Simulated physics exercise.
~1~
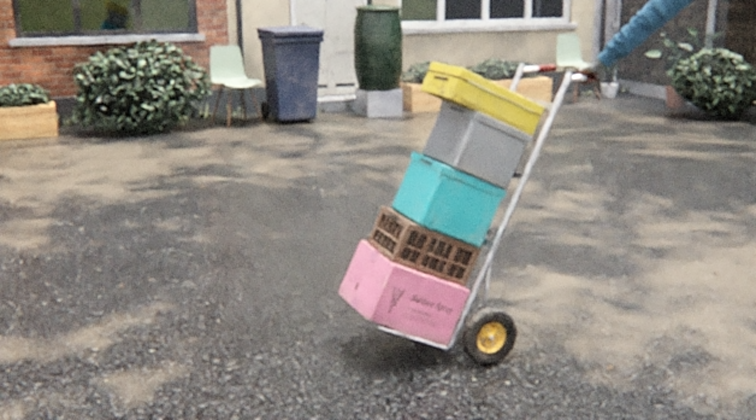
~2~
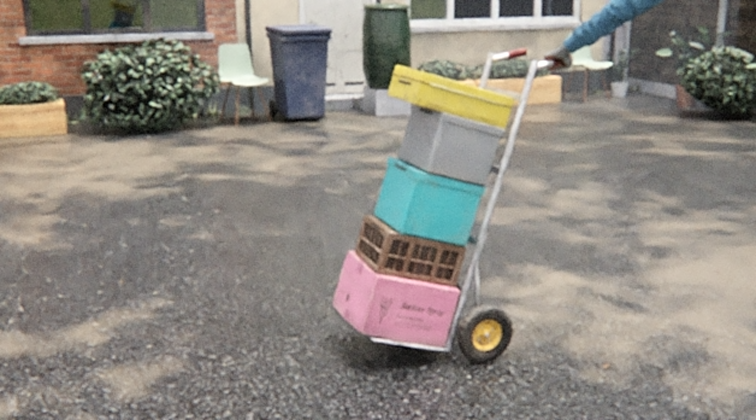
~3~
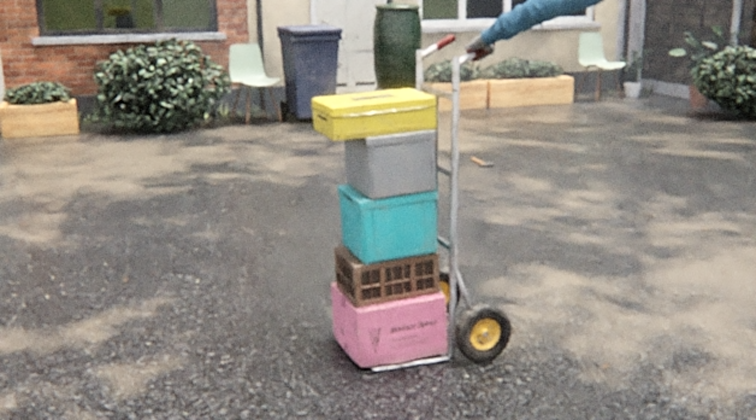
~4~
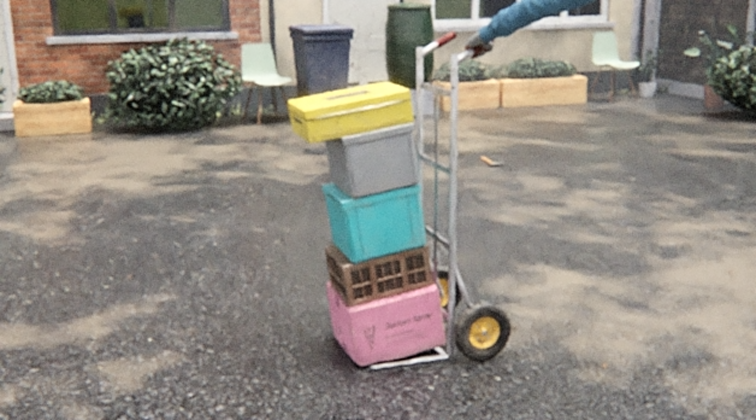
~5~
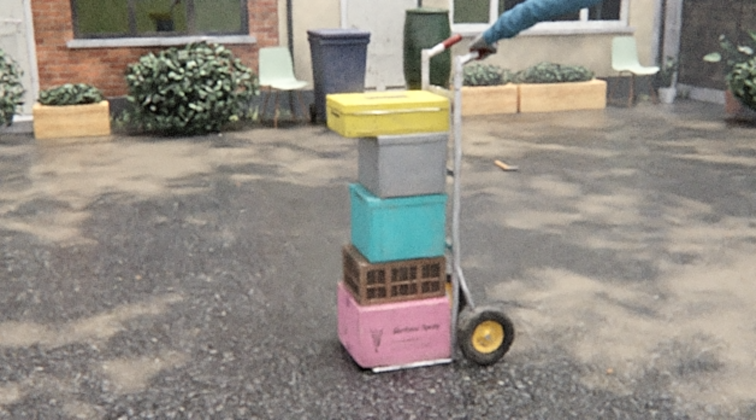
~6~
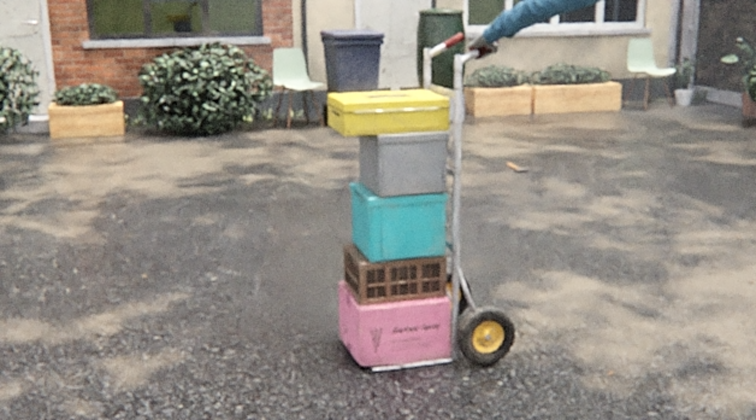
Stack of five colourful boxes on a sack truck being swung upright by a blue-sleeved arm, wobbling forward, then settling still stacked.
